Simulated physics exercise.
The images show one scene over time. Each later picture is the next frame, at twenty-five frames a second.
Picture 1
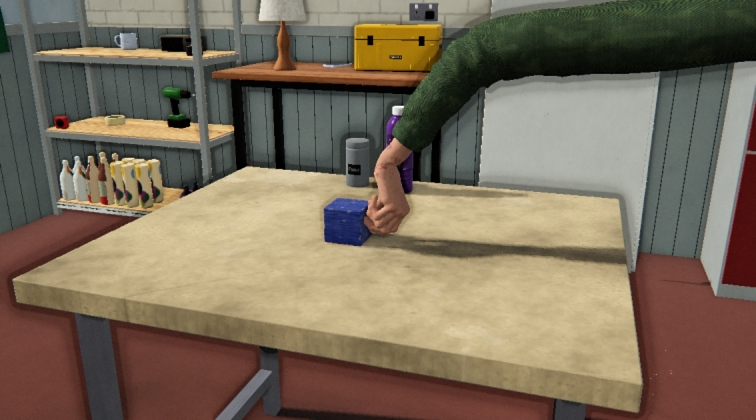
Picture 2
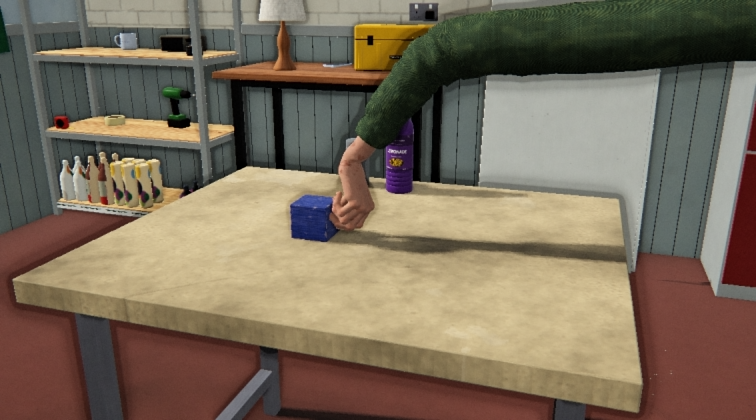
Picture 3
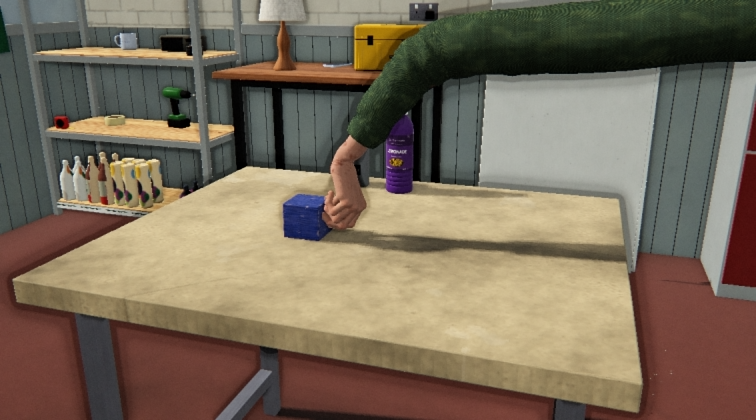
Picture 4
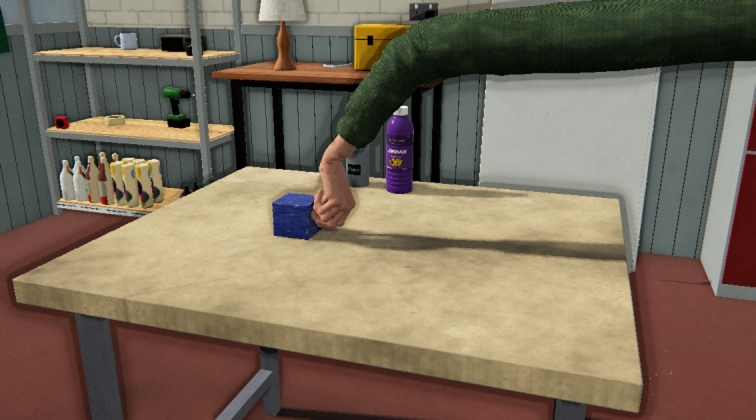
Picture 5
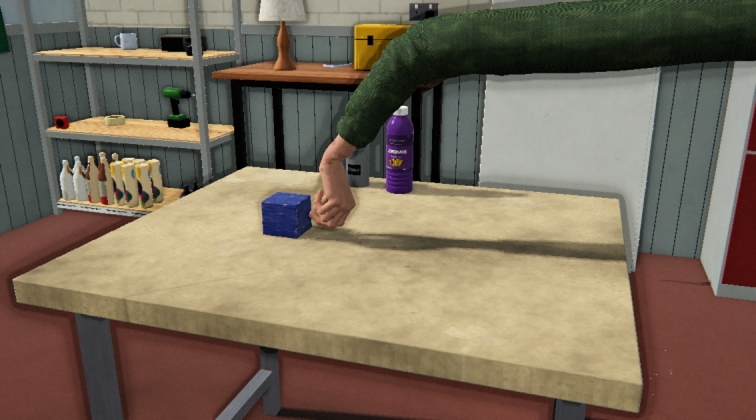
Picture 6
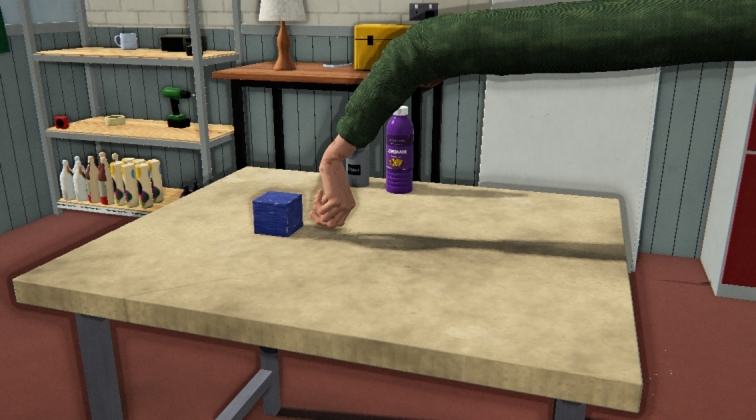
The clip opens with a green-sleeved arm reaching from the right, its hand against a blue block on a large table. The hand pushes the block a short way left, then stays in place while the block slides slightly farther left, leaving a small gap between them.
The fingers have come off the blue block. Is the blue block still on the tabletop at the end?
Yes.
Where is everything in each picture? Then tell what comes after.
Under the hand; blue block (349, 221), in the first picture.
Under the hand; blue block (316, 218), in the second picture.
Under the hand; blue block (308, 217), in the third picture.
Blue block (298, 216), in the fourth picture.
Blue block (287, 215) moved a little, in the fifth picture.
Blue block (278, 214) moved a little, in the sixth picture.
Then, 0.10 s later than the last frame, blue block moved about its own width near (264, 213).
Then, 0.20 s later than the last frame, blue block moved about its own width near (262, 212).
Then, 0.80 s later than the last frame, blue block resting near (262, 212).
When it is over, moved from the start, blue block. End places, in pixels of the last picture, blue block near (262, 212).
